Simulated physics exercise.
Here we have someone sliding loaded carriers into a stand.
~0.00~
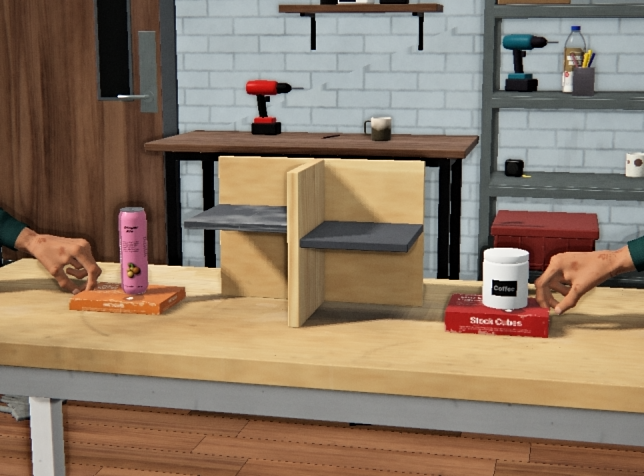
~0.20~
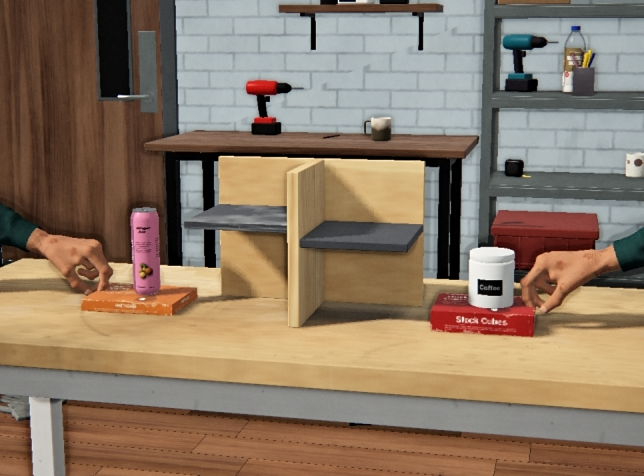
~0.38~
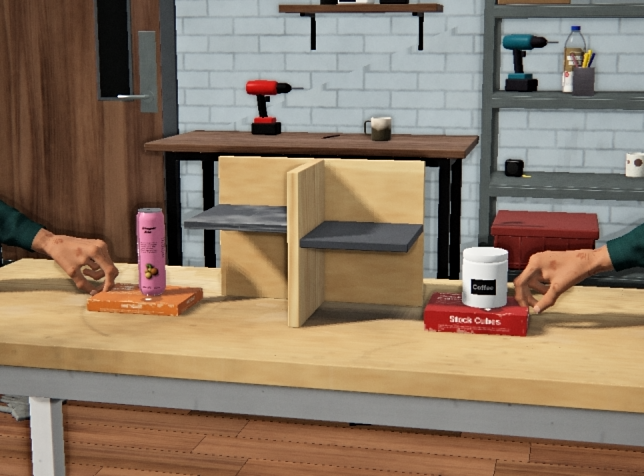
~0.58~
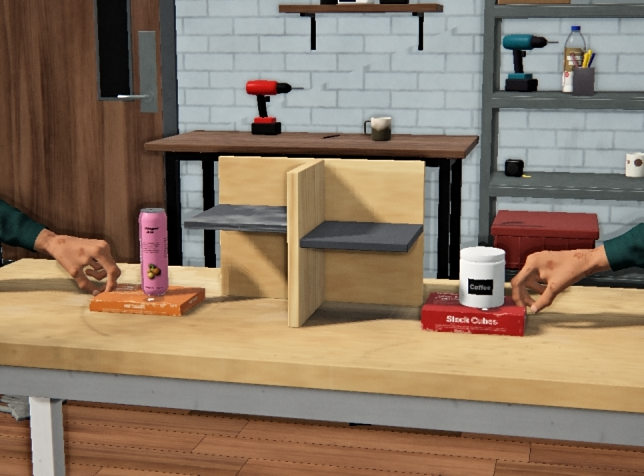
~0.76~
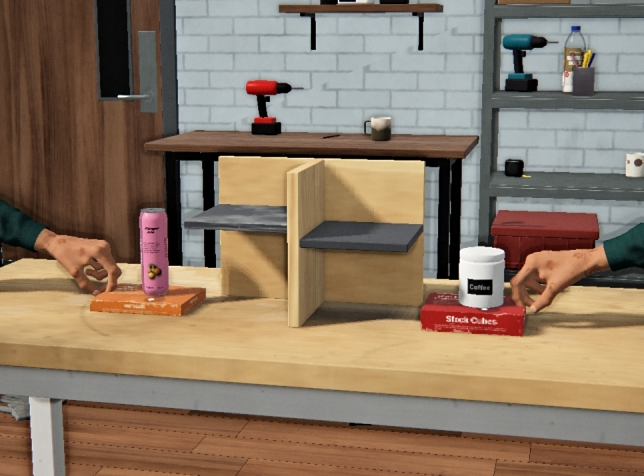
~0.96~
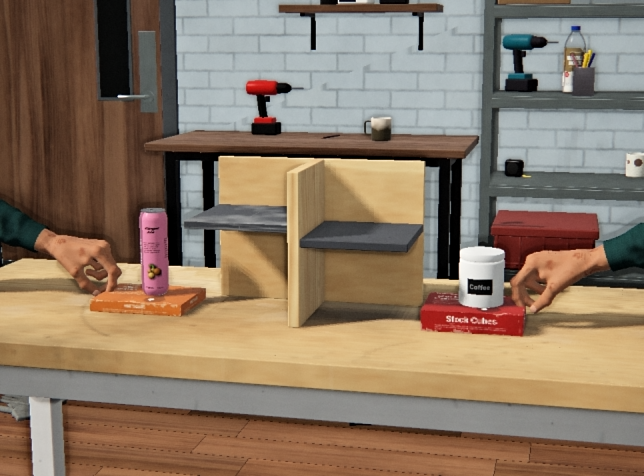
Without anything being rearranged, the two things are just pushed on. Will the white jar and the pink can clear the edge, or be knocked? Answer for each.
In the end the white jar clears the shelf, the pink can strikes the shelf.
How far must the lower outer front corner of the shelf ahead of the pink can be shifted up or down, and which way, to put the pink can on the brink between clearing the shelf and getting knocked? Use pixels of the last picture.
It needs a shift of 8 pixels in the upward direction.
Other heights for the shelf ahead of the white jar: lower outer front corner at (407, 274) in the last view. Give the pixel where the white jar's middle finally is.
It'd come to a stop somewhere close to (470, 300).
After 2.12 s, white jar riding along near (419, 275); pink can turned 21° from its first pose near (200, 252).
In the end (3.2 s), the white jar rides in untouched, near (374, 272); the pink can gets scraped off its spot, near (181, 286).
